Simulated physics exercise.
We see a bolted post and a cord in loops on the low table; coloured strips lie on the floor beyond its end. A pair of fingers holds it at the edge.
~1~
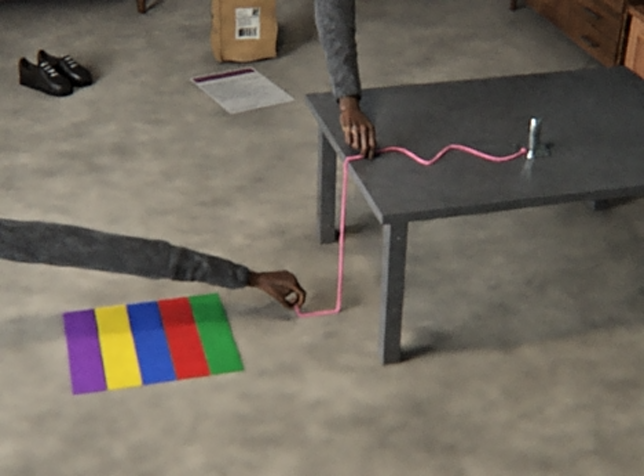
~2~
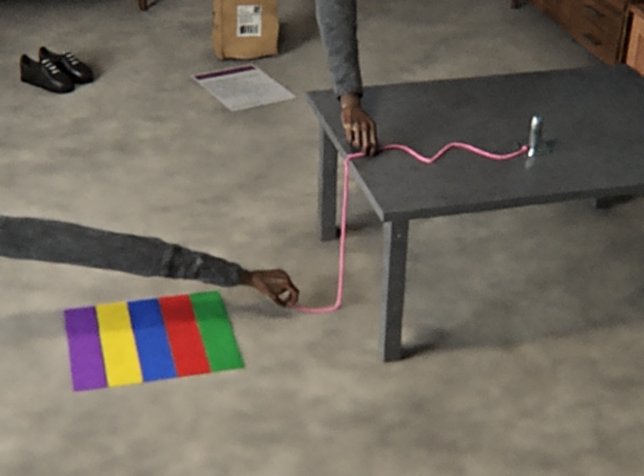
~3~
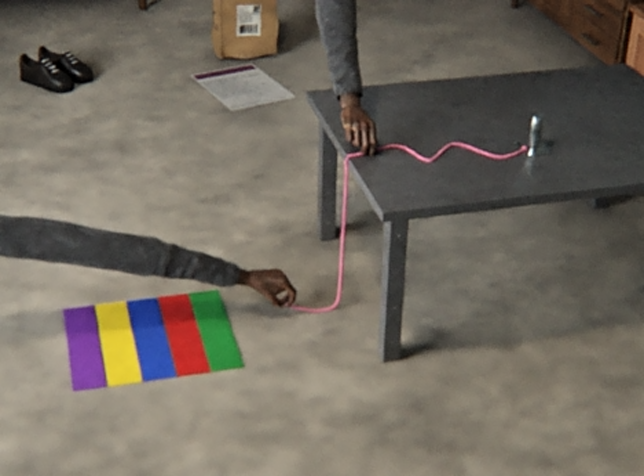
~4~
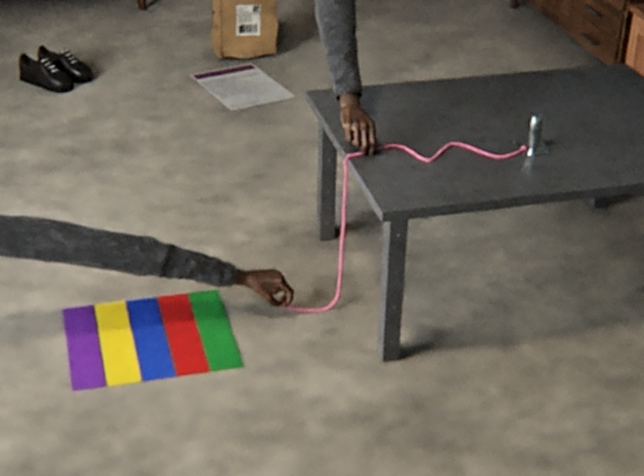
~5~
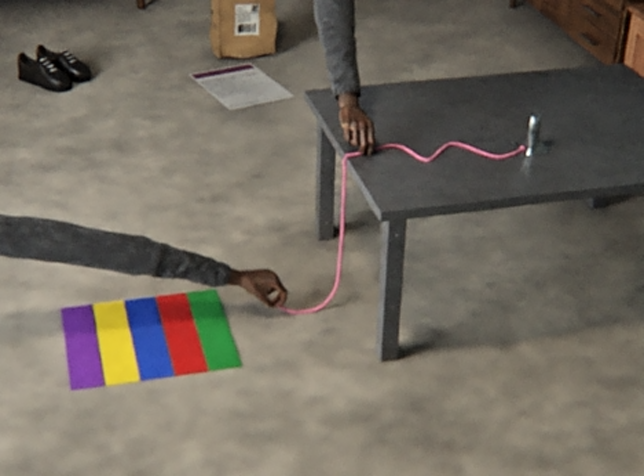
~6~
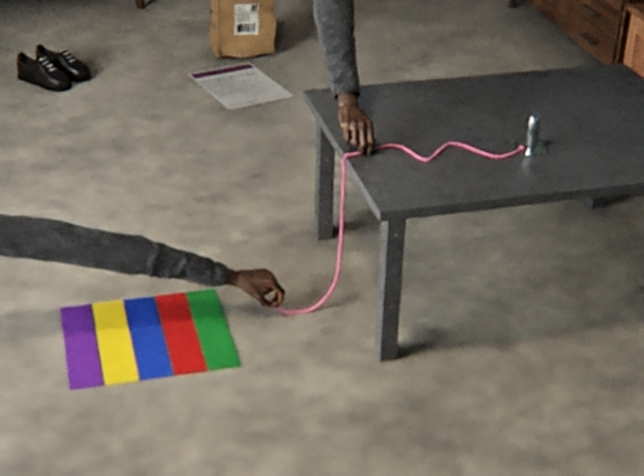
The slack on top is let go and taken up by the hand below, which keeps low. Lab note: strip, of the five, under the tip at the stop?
Yellow.
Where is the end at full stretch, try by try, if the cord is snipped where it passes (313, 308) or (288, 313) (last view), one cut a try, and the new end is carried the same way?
The pixels are close to (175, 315) and (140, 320), one per try.
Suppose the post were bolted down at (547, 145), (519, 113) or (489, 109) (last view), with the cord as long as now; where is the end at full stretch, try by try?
About (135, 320), then (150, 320), then (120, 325).
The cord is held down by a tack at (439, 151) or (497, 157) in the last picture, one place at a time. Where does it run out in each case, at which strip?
It would be blue, then yellow.
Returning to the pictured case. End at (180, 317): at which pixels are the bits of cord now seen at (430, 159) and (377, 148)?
Taking them in turn, (394, 155) and then (340, 177).
Soon after, end near (180, 317); over red.
After that, end near (138, 322); over blue.
At the stop, end near (113, 325); over yellow. The yellow one.
